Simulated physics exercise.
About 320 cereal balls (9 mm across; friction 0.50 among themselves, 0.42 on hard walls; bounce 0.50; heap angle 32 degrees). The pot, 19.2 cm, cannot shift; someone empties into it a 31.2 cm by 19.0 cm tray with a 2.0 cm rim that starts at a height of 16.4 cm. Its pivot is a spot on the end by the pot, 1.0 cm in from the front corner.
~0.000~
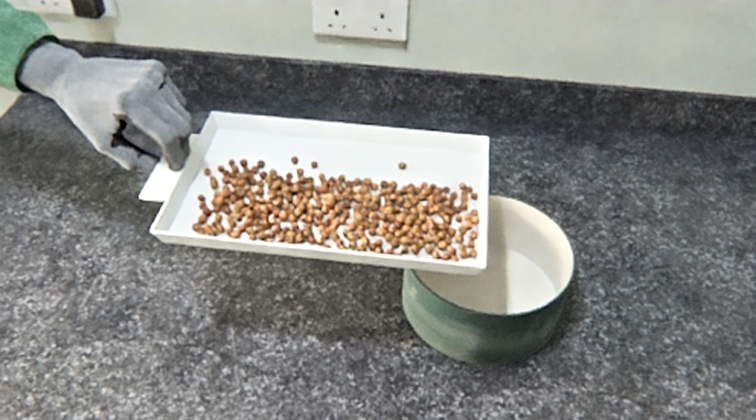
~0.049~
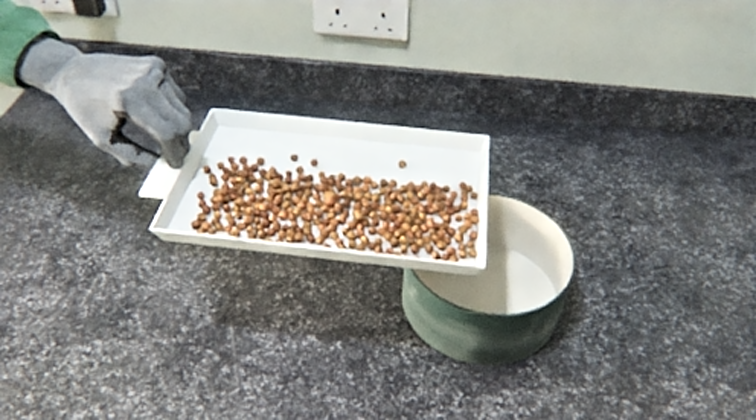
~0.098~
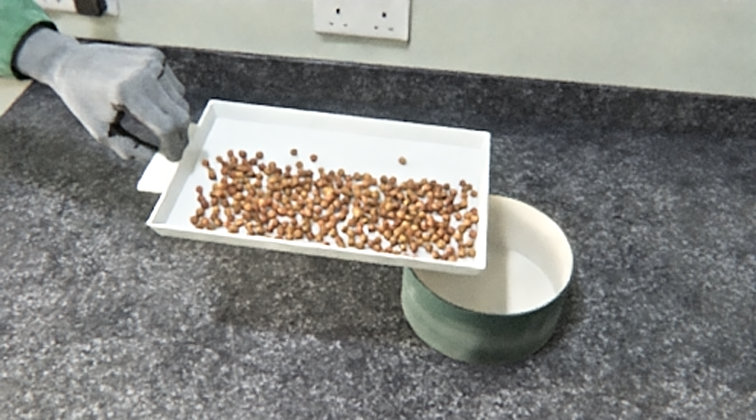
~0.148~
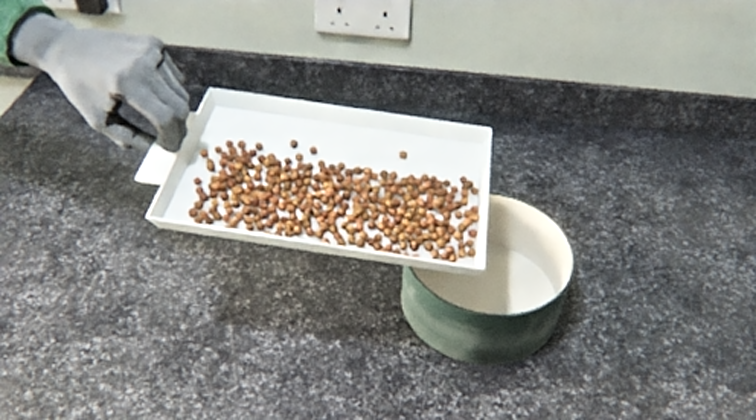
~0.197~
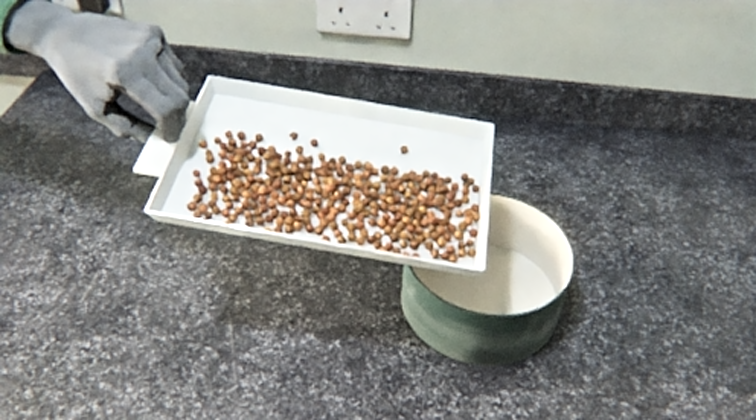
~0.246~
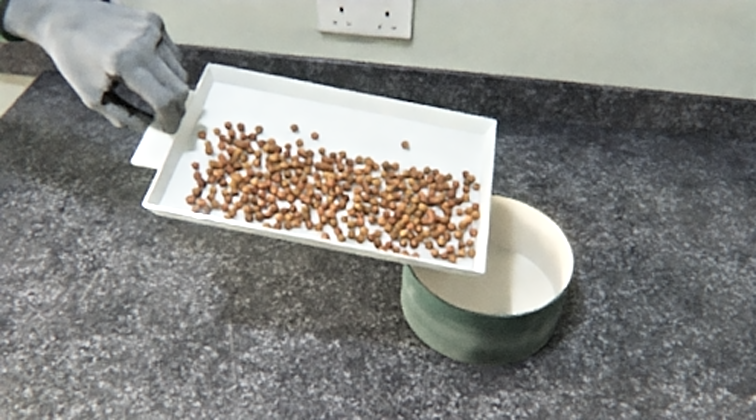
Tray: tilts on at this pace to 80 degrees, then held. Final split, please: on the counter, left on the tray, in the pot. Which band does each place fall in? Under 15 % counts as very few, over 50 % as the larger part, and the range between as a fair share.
Counter: The larger part. Tray: Very few. Pot: Very few.
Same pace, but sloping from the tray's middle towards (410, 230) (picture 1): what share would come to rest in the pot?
Estimate: Near 15 per cent.
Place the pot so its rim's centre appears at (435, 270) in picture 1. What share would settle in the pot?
With the pot there, close to 0 per cent.
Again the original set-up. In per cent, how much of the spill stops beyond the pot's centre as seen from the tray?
70 per cent.
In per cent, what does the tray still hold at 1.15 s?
Around 100 percent.
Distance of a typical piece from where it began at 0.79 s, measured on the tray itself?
2 cm.
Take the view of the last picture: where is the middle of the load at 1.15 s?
(387, 191), roughly.
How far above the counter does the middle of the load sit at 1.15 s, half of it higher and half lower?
Roughly 26 cm.
Then, at 0.79 s, tilt 44 degrees; the tray holds 100 %, the pot 0 %.
After 1.15 s, tilt 65 degrees; the tray holds 100 %, the pot 0 %.
After 1.60 s, tilt 80 degrees; the tray holds 30 %, the pot 0 %.
At rest (2.6 s), counter 95 %, tray 5 %, pot 0 %.
